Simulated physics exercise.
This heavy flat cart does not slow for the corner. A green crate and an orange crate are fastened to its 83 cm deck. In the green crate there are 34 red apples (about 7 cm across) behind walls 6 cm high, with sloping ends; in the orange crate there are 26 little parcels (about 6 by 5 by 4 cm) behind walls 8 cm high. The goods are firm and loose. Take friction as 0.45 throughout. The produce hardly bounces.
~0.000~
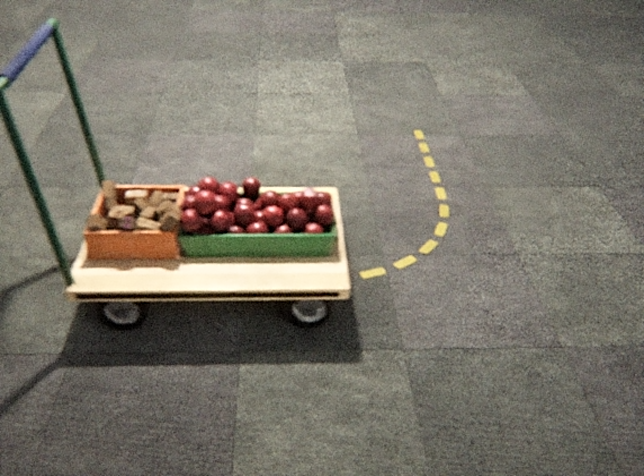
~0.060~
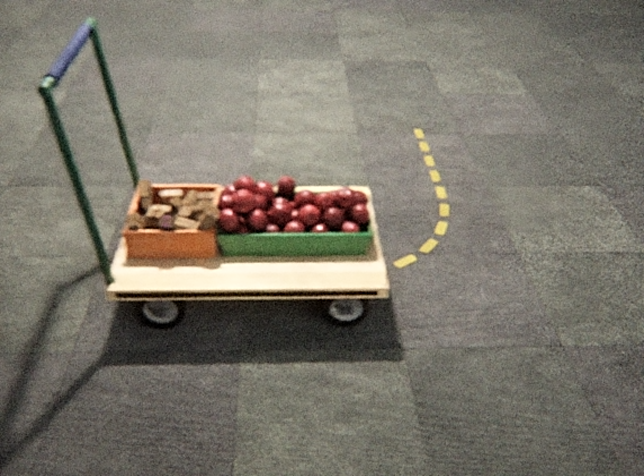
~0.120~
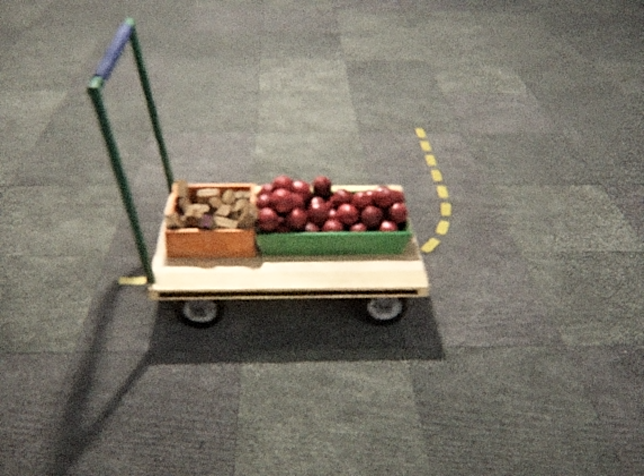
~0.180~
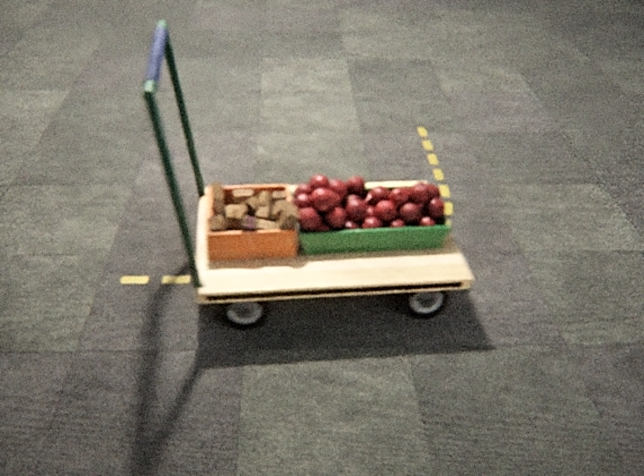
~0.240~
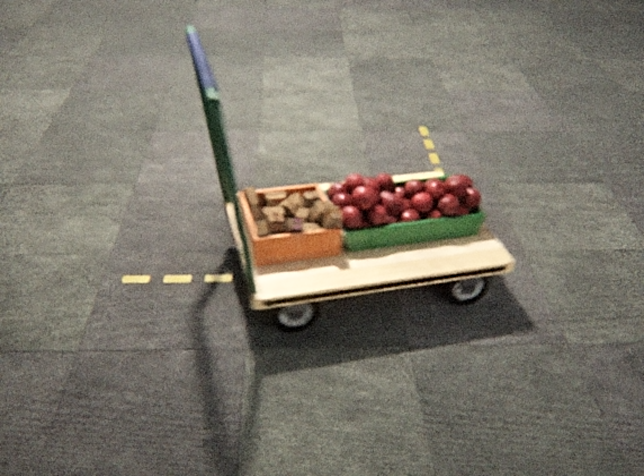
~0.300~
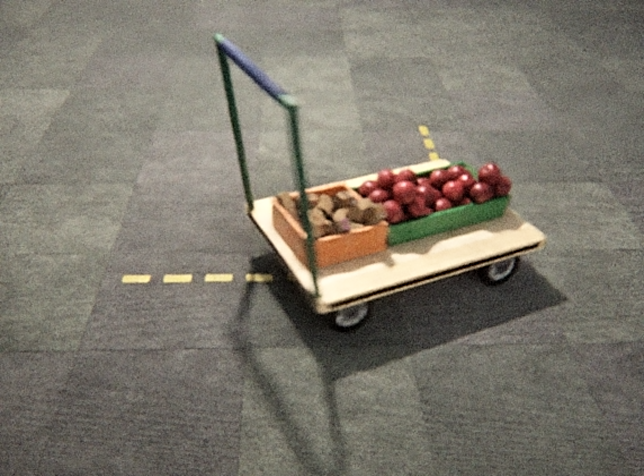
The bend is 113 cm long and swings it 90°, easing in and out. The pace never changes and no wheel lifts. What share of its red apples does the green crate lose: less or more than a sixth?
It sheds more than one in six of them.
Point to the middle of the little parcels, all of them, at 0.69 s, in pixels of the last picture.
Near (476, 159).
After 0.40 s, the green crate is down by 5 of 34 and the orange crate is down by 1 of 26.
After 0.52 s, the green crate is down by 9 of 34 and the orange crate is down by 1 of 26.
After 0.69 s, the green crate is down by 12 of 34 and the orange crate is down by 1 of 26.
Final count (at 1.15 s), the green crate is down by 12 of 34 and the orange crate is down by 2 of 26. Asked share, 12 of 34, 35 per cent.
